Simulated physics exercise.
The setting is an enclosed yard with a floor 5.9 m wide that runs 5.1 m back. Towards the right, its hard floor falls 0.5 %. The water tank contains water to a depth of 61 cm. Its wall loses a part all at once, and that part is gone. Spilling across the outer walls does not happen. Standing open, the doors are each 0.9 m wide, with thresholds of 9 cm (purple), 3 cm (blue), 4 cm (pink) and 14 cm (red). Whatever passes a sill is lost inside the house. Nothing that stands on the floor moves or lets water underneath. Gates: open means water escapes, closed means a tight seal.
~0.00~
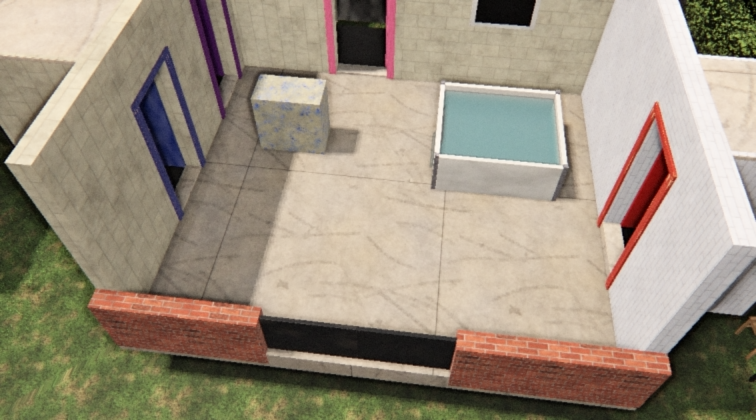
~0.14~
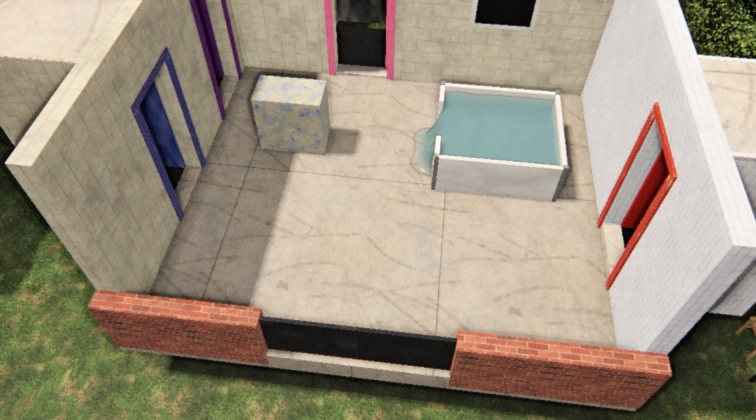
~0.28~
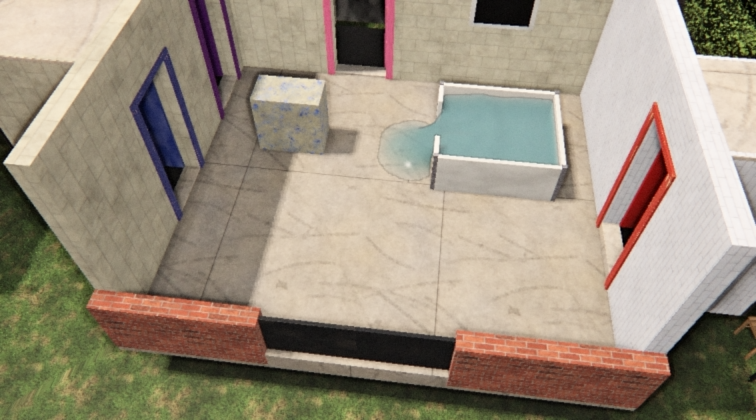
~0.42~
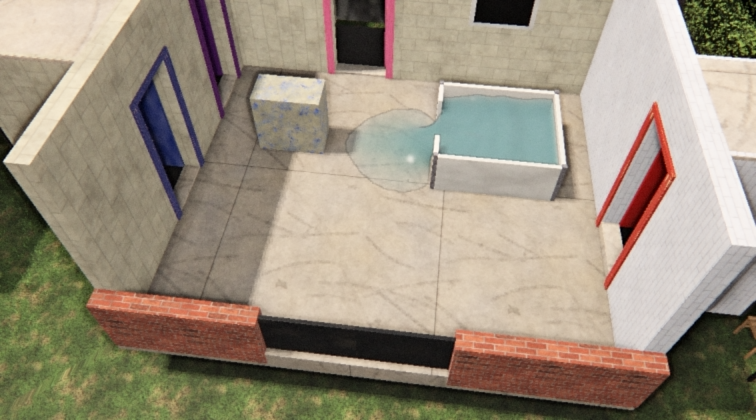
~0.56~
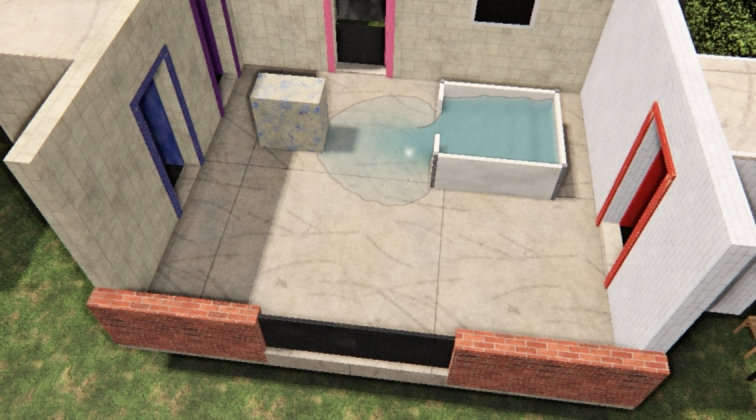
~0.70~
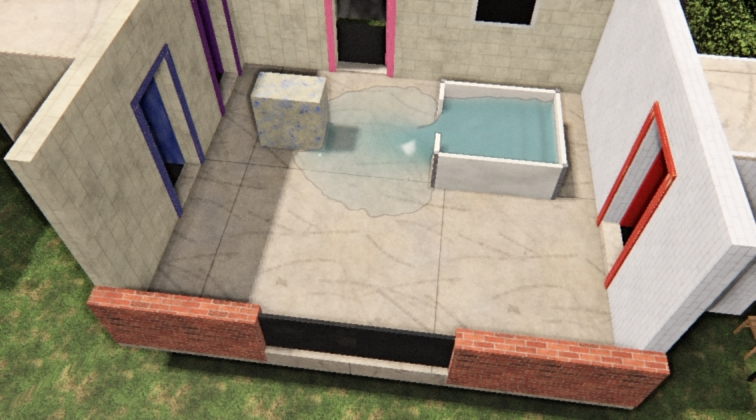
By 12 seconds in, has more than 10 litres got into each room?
In the end the purple door will most likely bust the limit; the blue door will most likely bust the limit; the pink door will most likely bust the limit; the red door will most likely respect the limit.
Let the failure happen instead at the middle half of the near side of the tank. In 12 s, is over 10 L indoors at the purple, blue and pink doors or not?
Purple falls short; blue exceeds; pink falls short.
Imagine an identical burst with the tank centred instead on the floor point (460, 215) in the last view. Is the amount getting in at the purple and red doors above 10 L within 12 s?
Result - purple door does not exceed it, red door does not exceed it.
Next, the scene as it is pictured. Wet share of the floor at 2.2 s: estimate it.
About 45 per cent.
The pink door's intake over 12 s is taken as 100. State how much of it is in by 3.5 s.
Roughly 45 percent is in by then.
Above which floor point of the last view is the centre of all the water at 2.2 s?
Its balance point sits around (410, 148).
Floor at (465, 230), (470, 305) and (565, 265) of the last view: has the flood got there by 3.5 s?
Point 1: Unreached; point 2: Unreached; point 3: Unreached.
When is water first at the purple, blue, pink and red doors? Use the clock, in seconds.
Purple = 1.2 s, blue = 1.4 s, pink = 0.9 s, red = 7.5 s.
After 1.4 s water covers 35 % of the floor and is deepest (34 cm) near (431, 149); purple door 8 cm at the sill, 0 L in, blue door 2 cm at the sill, 0 L in, pink door 8 cm at the sill, 0 L in, red door not reached.
After 2.2 s water covers 45 % of the floor and is deepest (30 cm) near (242, 71); purple door 16 cm at the sill, 4 L in, blue door 6 cm at the sill, 12 L in, pink door 7 cm at the sill, 13 L in, red door not reached.
After 3.5 s water covers 50 % of the floor and is deepest (19 cm) near (431, 149); purple door 14 cm at the sill, 38 L in, blue door 9 cm at the sill, 46 L in, pink door 7 cm at the sill, 25 L in, red door not reached.
After 7.0 s water covers 80 % of the floor and is deepest (12 cm) near (176, 225); purple door 8 cm at the sill, 64 L in, blue door 7 cm at the sill, 75 L in, pink door 6 cm at the sill, 45 L in, red door not reached.
After 12.0 s water covers 95 % of the floor and is deepest (10 cm) near (565, 115); purple door 3 cm at the sill, 64 L in, blue door 4 cm at the sill, 103 L in, pink door 5 cm at the sill, 58 L in, red door 8 cm at the sill, 0 L in.
